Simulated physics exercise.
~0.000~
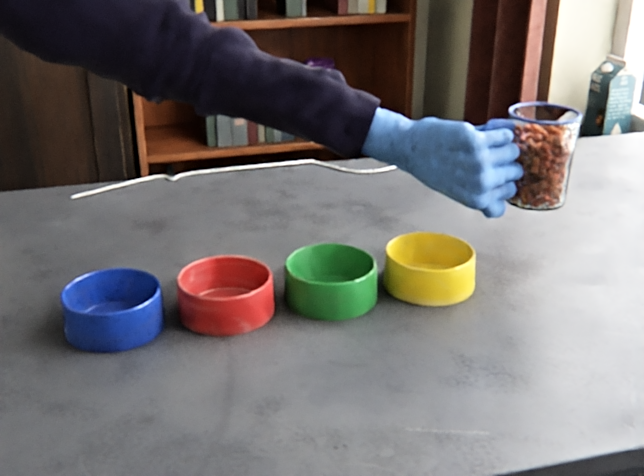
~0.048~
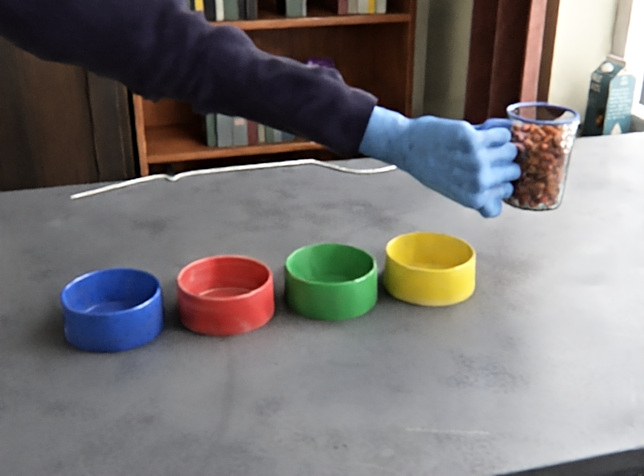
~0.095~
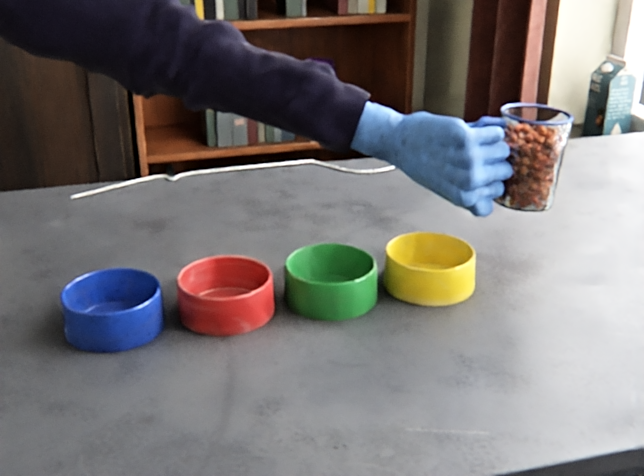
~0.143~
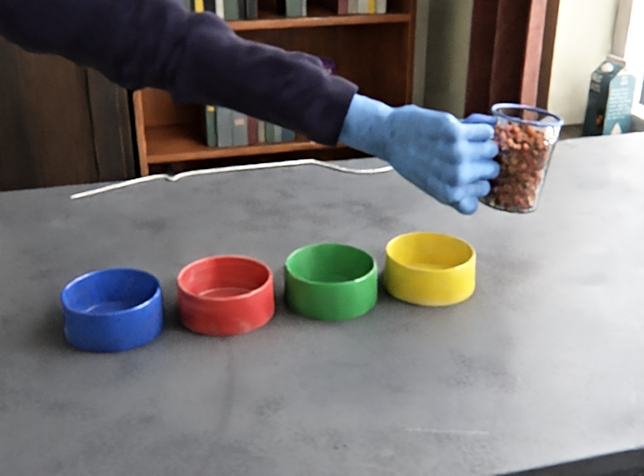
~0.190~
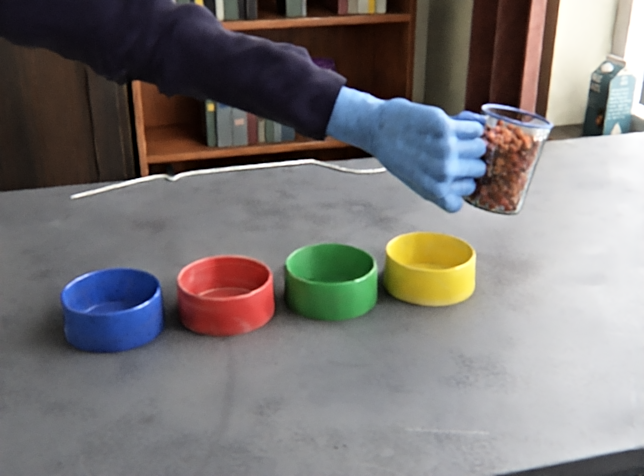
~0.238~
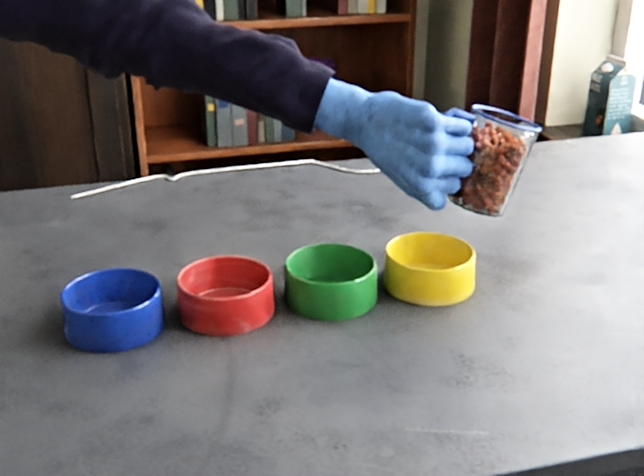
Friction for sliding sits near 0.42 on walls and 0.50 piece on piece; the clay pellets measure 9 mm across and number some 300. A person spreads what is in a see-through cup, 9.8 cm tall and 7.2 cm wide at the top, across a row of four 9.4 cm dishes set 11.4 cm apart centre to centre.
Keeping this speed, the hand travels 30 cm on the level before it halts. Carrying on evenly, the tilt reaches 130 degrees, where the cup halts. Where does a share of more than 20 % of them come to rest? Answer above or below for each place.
Red: Below, blue: Below, green: Above, yellow: Below, counter: Below.
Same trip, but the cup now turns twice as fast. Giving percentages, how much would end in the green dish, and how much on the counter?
Then green would get 80 and the counter 10.
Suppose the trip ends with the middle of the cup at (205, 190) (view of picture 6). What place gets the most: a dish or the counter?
Most of it ends up at red.
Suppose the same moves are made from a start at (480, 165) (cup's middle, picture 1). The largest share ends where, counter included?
The winner: Red.
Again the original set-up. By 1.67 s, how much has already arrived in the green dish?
By that moment, around 100 percent has got there.
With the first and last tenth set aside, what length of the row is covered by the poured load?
Length: Approx. 6 cm.
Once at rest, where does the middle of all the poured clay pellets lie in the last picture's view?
Near (329, 275).
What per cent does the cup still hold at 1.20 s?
Roughly 95 per cent, give or take.
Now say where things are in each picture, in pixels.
Cup at (539, 157), tilt 0 degrees, lip at (575, 111), moved 0.0 cm; middle of the pieces at (535, 168); yellow dish at (430, 251); green dish at (331, 263); red dish at (224, 277); blue dish at (111, 291), in the first picture.
Cup at (537, 157), tilt 1 degrees, lip at (573, 111), moved 0.3 cm; middle of the pieces at (533, 168), in the second picture.
Cup at (529, 158), tilt 3 degrees, lip at (567, 114), moved 1.2 cm; middle of the pieces at (524, 169), in the third picture.
Cup at (516, 159), tilt 8 degrees, lip at (557, 117), moved 2.7 cm; middle of the pieces at (511, 170), in the fourth picture.
Cup at (503, 161), tilt 12 degrees, lip at (546, 121), moved 4.3 cm; middle of the pieces at (497, 171), in the fifth picture.
Cup at (490, 162), tilt 16 degrees, lip at (535, 125), moved 5.8 cm; middle of the pieces at (483, 172); yellow dish at (430, 251); green dish at (331, 263); red dish at (224, 277); blue dish at (111, 291). The cup turns about 95 degrees a second and travels 33 cm a second, in the sixth picture.
After 0.82 s, tilt 70 degrees; cup holds 100 %.
Then, at 1.20 s, tilt 106 degrees; cup holds 95 %, green 5 %.
Then, at 1.67 s, tilt 130 degrees; cup holds 0 %, green 100 %.
In the end, at 2.1 s, red 0 %, blue 0 %, green 100 %, yellow 0 %, counter 0 %.
